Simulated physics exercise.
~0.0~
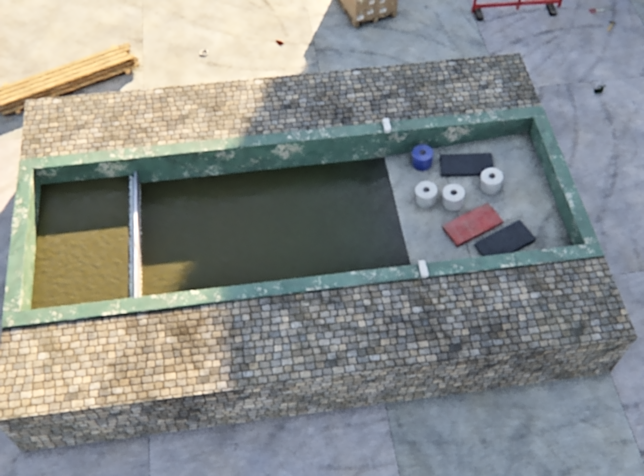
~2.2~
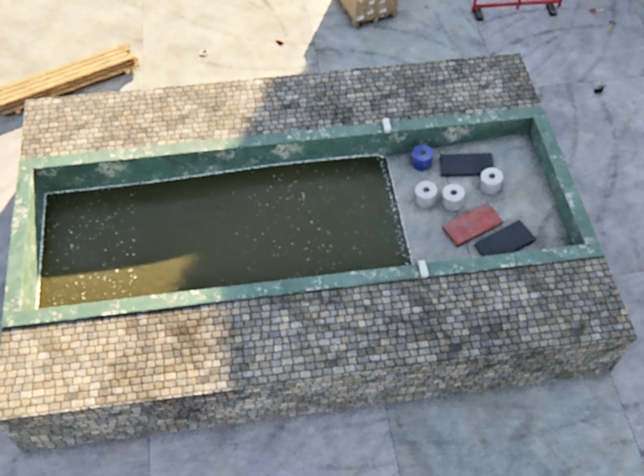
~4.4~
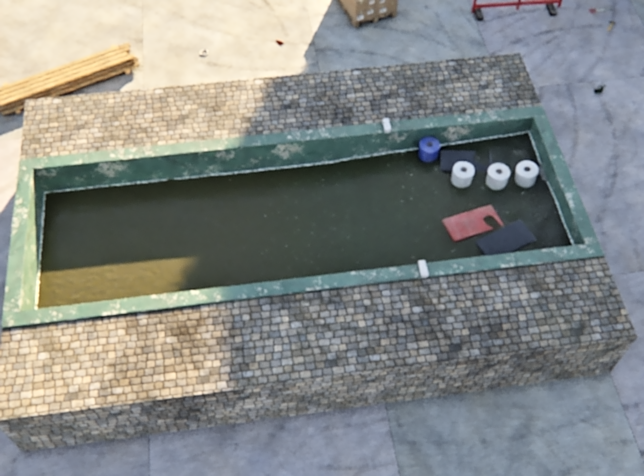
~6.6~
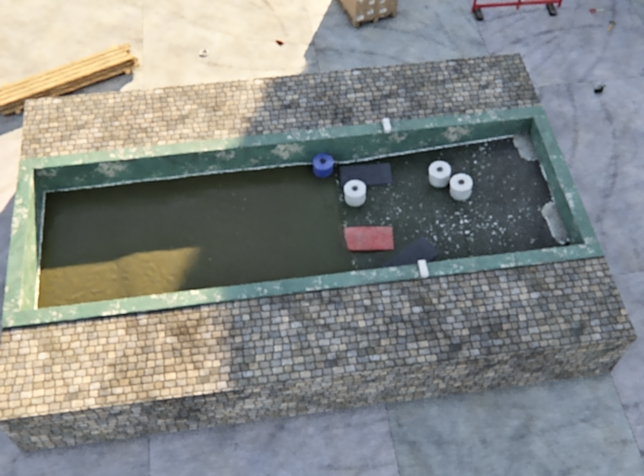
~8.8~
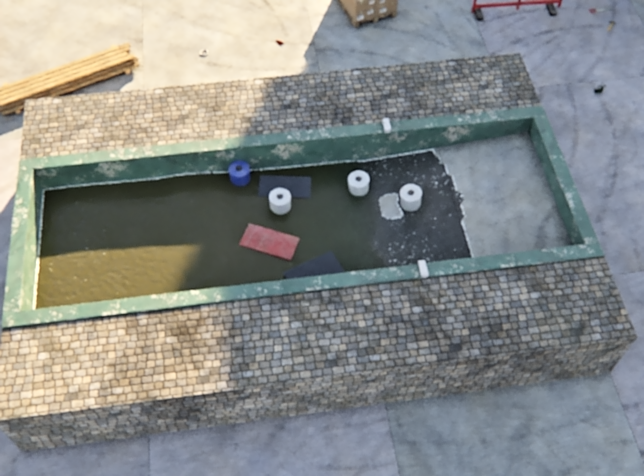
Water released from behind a barrier at the left of a stone-edged pool swept up the dry end, nudged the rolls and mats lying there, then drew back left, carrying them into the pool and leaving the far right end bare again.
